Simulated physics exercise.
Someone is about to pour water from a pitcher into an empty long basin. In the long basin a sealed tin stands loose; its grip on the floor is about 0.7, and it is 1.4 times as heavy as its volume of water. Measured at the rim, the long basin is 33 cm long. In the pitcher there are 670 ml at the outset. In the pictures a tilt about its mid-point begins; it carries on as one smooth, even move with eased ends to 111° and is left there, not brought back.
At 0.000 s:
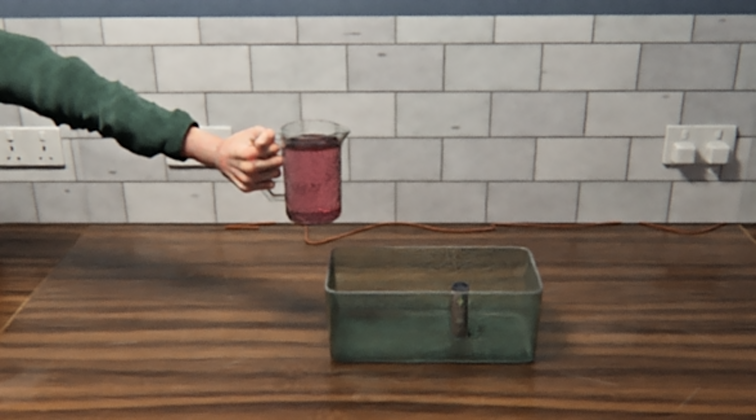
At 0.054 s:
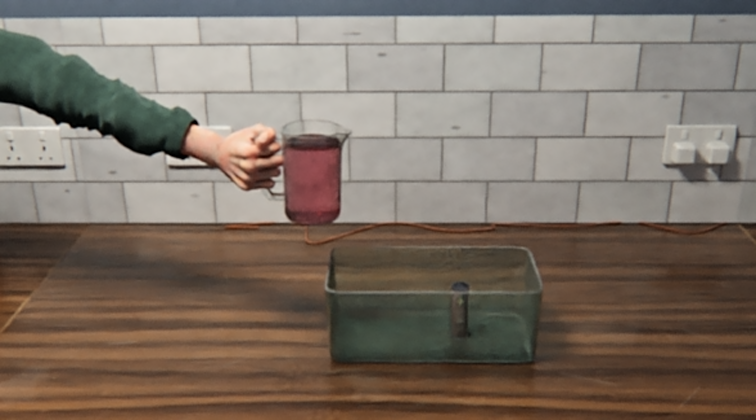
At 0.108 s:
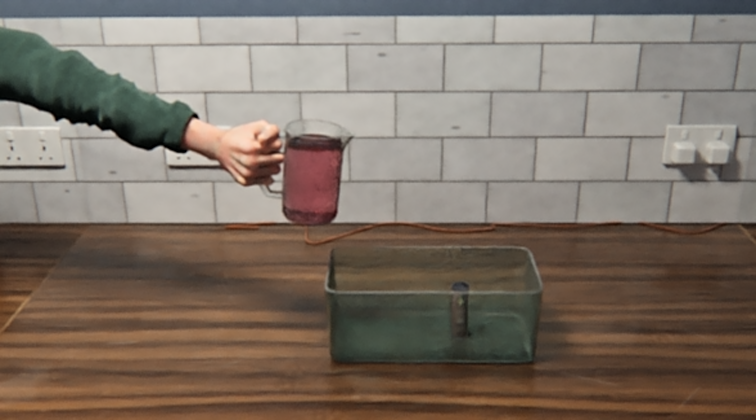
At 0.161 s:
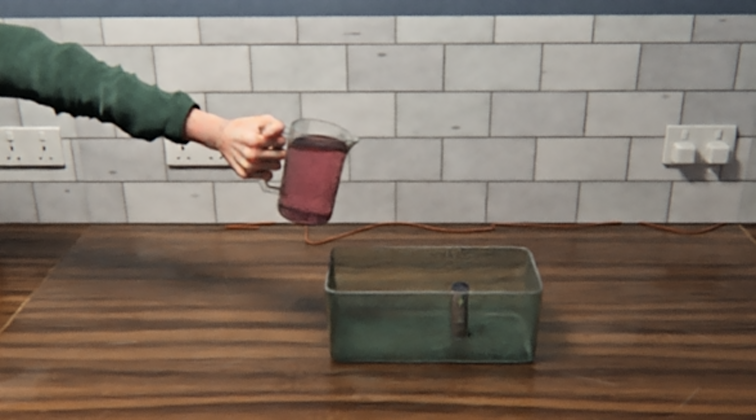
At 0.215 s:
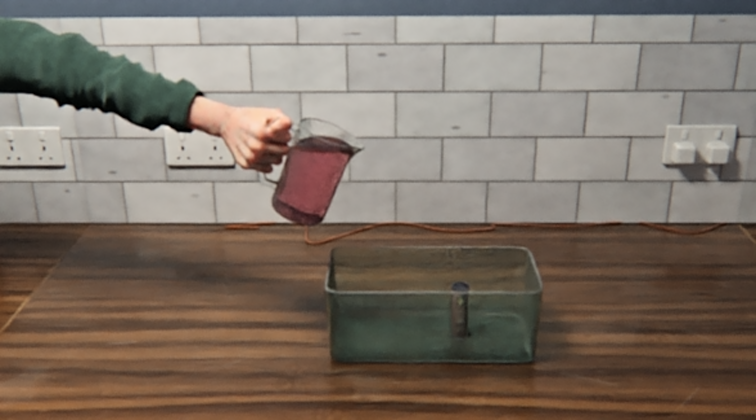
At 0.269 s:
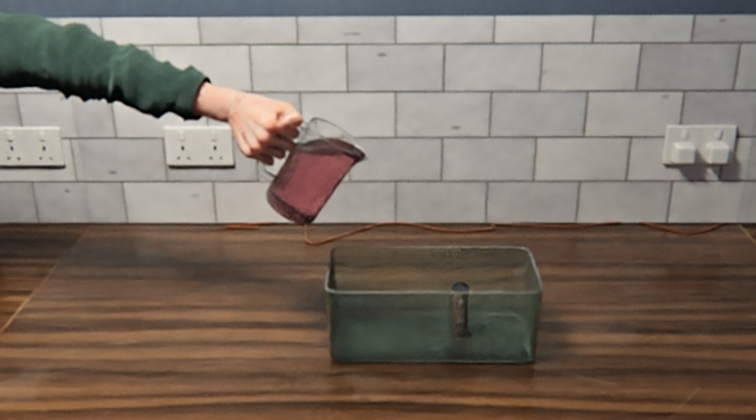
A hand at the end of a green-sleeved arm, reaching in from the left, holds a clear pitcher of dark pink liquid upright at first, then tips it steadily clockwise toward the right, the liquid sloshing nearer its rim. Below and to the right sits a greenish see-through long basin with a small dark tin. The still, front-on view shows a wooden counter, pale tiles and white sockets.
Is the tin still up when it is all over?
Yes, the tin stays standing.
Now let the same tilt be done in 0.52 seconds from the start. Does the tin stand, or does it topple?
So the tin will hold steady.
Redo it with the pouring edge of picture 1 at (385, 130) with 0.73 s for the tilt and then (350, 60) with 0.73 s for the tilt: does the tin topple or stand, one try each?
In the first try it comes down; in the second it remains standing.
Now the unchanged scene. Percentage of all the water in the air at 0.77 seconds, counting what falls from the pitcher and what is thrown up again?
In-air share: About 22 %.
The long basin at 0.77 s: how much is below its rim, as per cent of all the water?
That comes to about 60 percent.
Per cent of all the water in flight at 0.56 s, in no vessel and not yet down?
Close to 22 in a hundred.
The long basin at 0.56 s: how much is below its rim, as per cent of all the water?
Estimate - around 10 in a hundred parts.
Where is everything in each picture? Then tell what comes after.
In the first picture, it leans 0°; its right rim is at (351, 130); the water meets the walls at (284, 141) and (341, 141); the long basin's rim runs from (329, 269) to (536, 270); the tin's top is at (461, 288).
In the second picture, it leans 2°; its right rim is at (352, 131); the water meets the walls at (284, 141) and (341, 142).
In the third picture, it leans 6°; its right rim is at (355, 134); the water meets the walls at (287, 140) and (344, 143).
In the fourth picture, it leans 13°; its right rim is at (360, 140); the water meets the walls at (289, 142) and (348, 145).
In the fifth picture, it leans 22°; its right rim is at (365, 147); the water meets the walls at (288, 157) and (355, 147).
In the sixth picture, it leans 33°; its right rim is at (369, 158); the water meets the walls at (284, 163) and (365, 150).
By 0.56 s the tilt is 96° and 67 per cent is still to pour; the tin stands where it began.
By 0.77 s the tilt is 111° and 19 per cent is still to pour; the tin stands where it began.
By 0.99 s the tilt is 111° and 1 per cent is still to pour; the tin stands where it began.
By 1.23 s the tilt is 111° and 0 per cent is still to pour; the tin stands where it began.
At rest the tin stands where it began.
